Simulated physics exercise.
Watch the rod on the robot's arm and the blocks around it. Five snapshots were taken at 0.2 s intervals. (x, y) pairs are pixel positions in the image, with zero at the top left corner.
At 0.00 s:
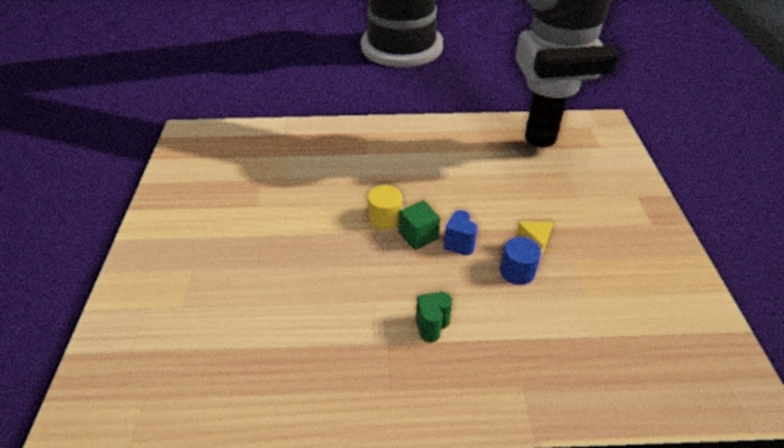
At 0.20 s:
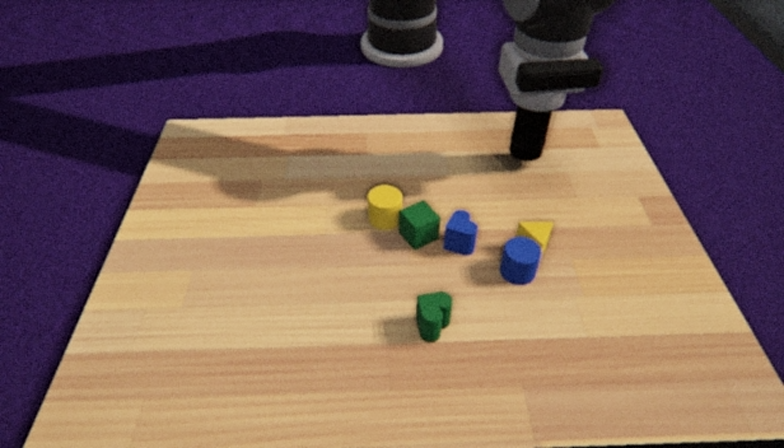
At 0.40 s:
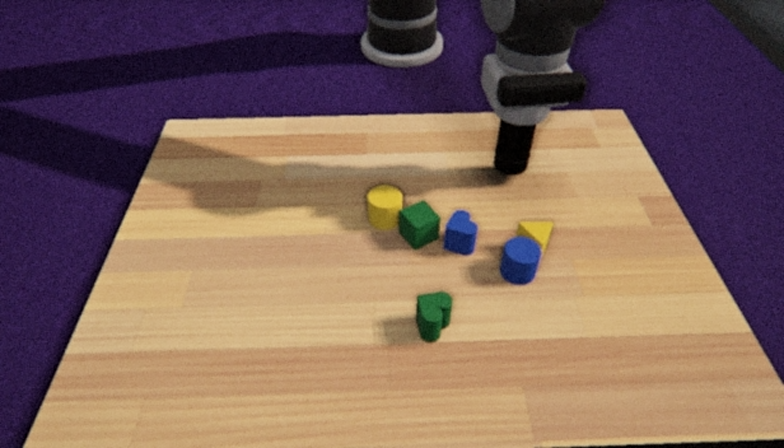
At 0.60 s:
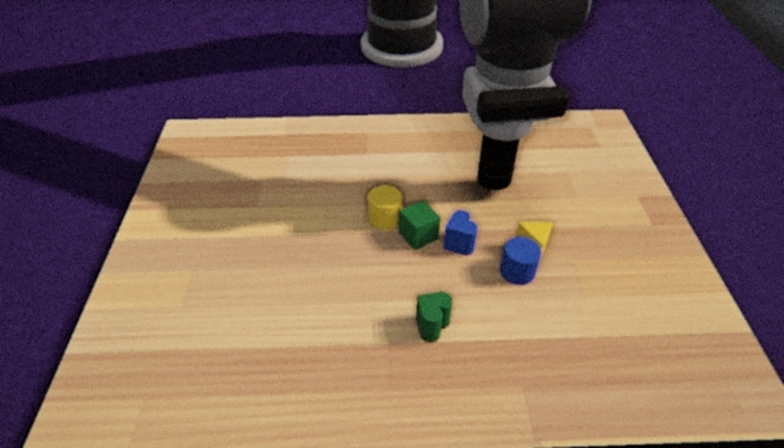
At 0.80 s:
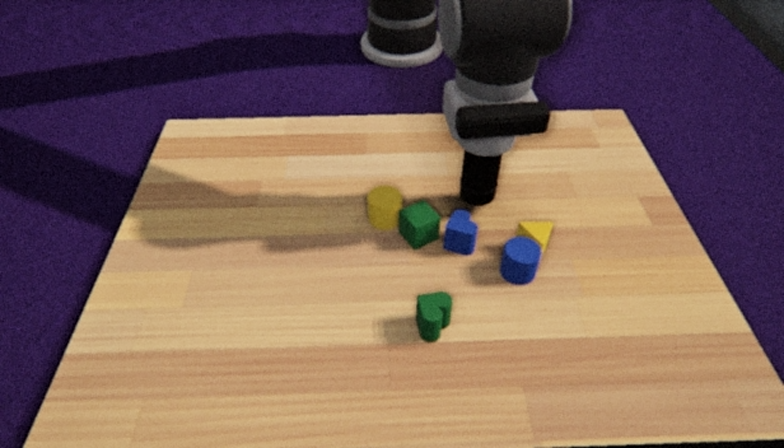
Robot arm with a black rod moving down and left across a wooden board toward small coloured blocks, which stay still.
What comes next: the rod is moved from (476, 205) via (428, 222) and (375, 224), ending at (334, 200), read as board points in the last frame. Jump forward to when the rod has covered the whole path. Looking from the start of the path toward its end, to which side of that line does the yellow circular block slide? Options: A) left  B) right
I choose B.
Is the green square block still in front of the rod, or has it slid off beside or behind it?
Slid off.
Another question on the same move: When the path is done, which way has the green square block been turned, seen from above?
It spins against the clock.
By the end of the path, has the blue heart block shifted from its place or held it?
Answer: Unmoved.
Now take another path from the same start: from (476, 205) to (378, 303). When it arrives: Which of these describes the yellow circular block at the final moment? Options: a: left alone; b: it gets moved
Option a.
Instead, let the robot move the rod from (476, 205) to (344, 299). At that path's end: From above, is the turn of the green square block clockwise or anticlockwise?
Turns clockwise.
The first path, step by step. One third of the way, rod (429, 213); green square block (411, 220), turned 20° anticlockwise.
Two thirds of the way, rod (374, 214); yellow circular block (346, 186); green square block (394, 231), turned 55° anticlockwise.
At the end, rod (333, 191); yellow circular block (306, 165); green square block (394, 231), turned 55° anticlockwise; blue heart block in place.
